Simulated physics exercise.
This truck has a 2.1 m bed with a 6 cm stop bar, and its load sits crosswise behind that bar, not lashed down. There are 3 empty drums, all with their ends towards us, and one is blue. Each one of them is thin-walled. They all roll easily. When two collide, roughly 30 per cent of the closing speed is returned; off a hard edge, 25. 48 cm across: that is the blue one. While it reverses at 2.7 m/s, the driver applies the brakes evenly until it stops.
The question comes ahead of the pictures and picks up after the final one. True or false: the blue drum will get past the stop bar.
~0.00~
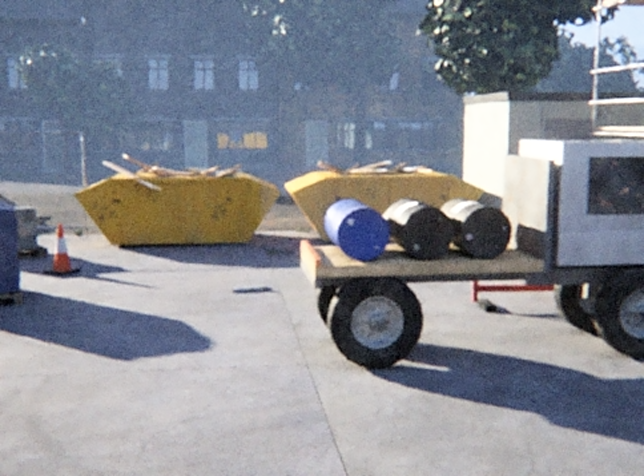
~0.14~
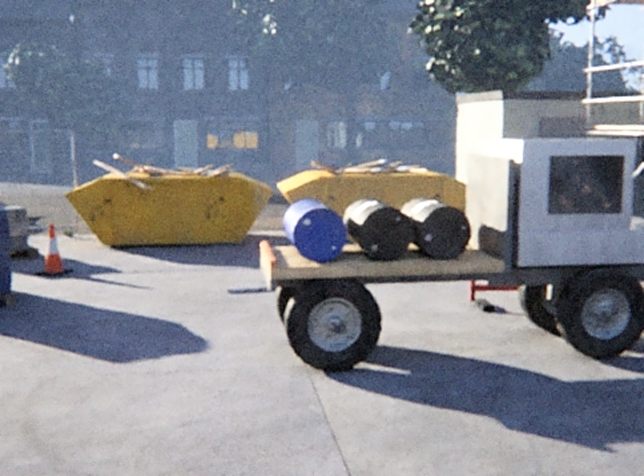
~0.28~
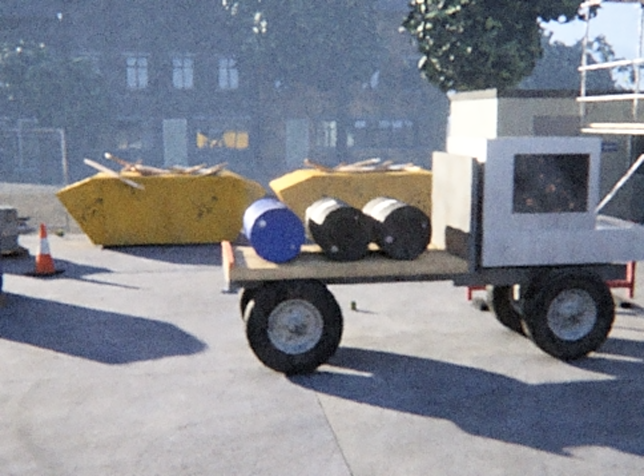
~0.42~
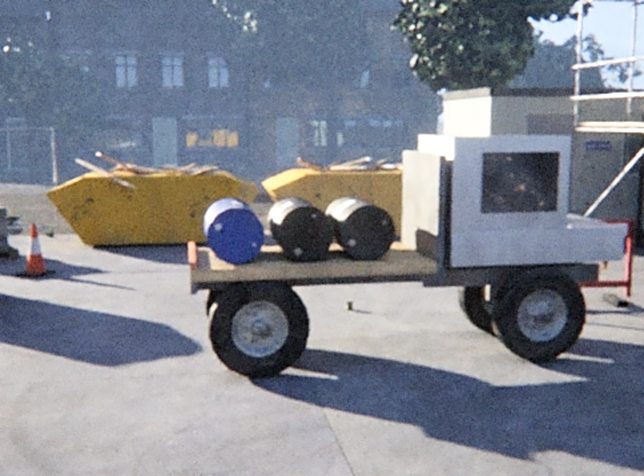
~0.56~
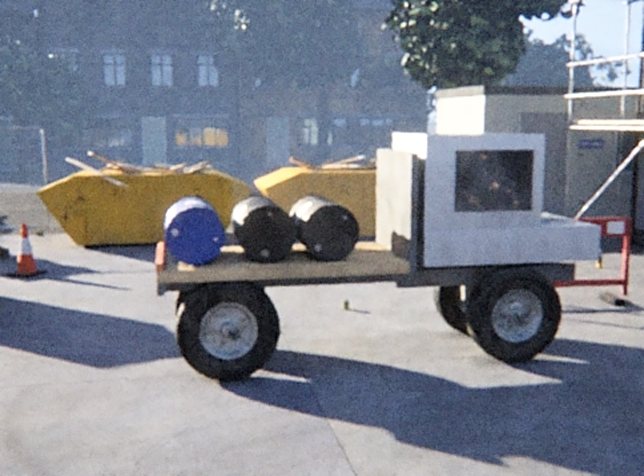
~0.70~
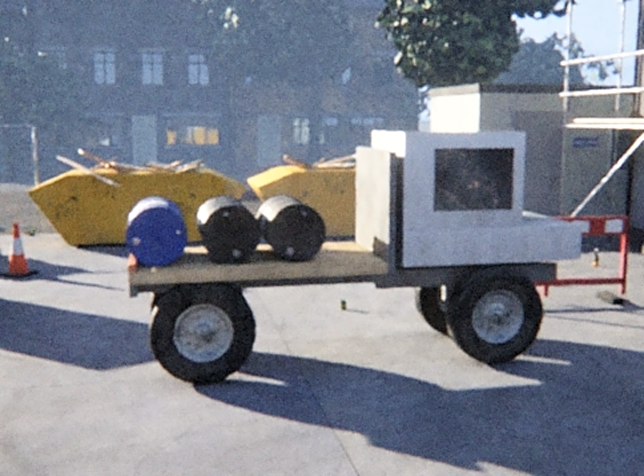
True.
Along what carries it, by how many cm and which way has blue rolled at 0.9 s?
Blue 30 left.
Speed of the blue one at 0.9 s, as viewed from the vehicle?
Its speed is roughly 0.3 m/s.
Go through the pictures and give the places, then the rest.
Blue (364, 235); tail bar at (318, 263); speed 2.7 m/s; 3 of the 3 make up the bottom layer on the bed, in the first frame.
Blue (320, 236); tail bar at (273, 264); speed 2.5 m/s, in the second frame.
Blue (278, 236); tail bar at (231, 265); speed 2.2 m/s, in the third frame.
Blue (236, 236); tail bar at (193, 266); speed 1.8 m/s, in the fourth frame.
Blue (195, 237); tail bar at (159, 267); speed 1.5 m/s, in the fifth frame.
Blue (157, 237); tail bar at (131, 268); speed 1.2 m/s, in the sixth frame.
By 0.9 s, blue is on the bed, 10 cm from the bar, rolling towards it; 0 of 3 are off.
By 1.0 s, blue is on the bed, 5 cm from the bar, rolling towards it; 0 of 3 are off.
By 1.1 s, blue is on the bed, 5 cm from the bar, rolling towards it; 0 of 3 are off.
By 1.3 s, blue is going over the tail; 1 of 3 is off.
Finally (5.4 s), blue is off the end; 1 of 3 is off.
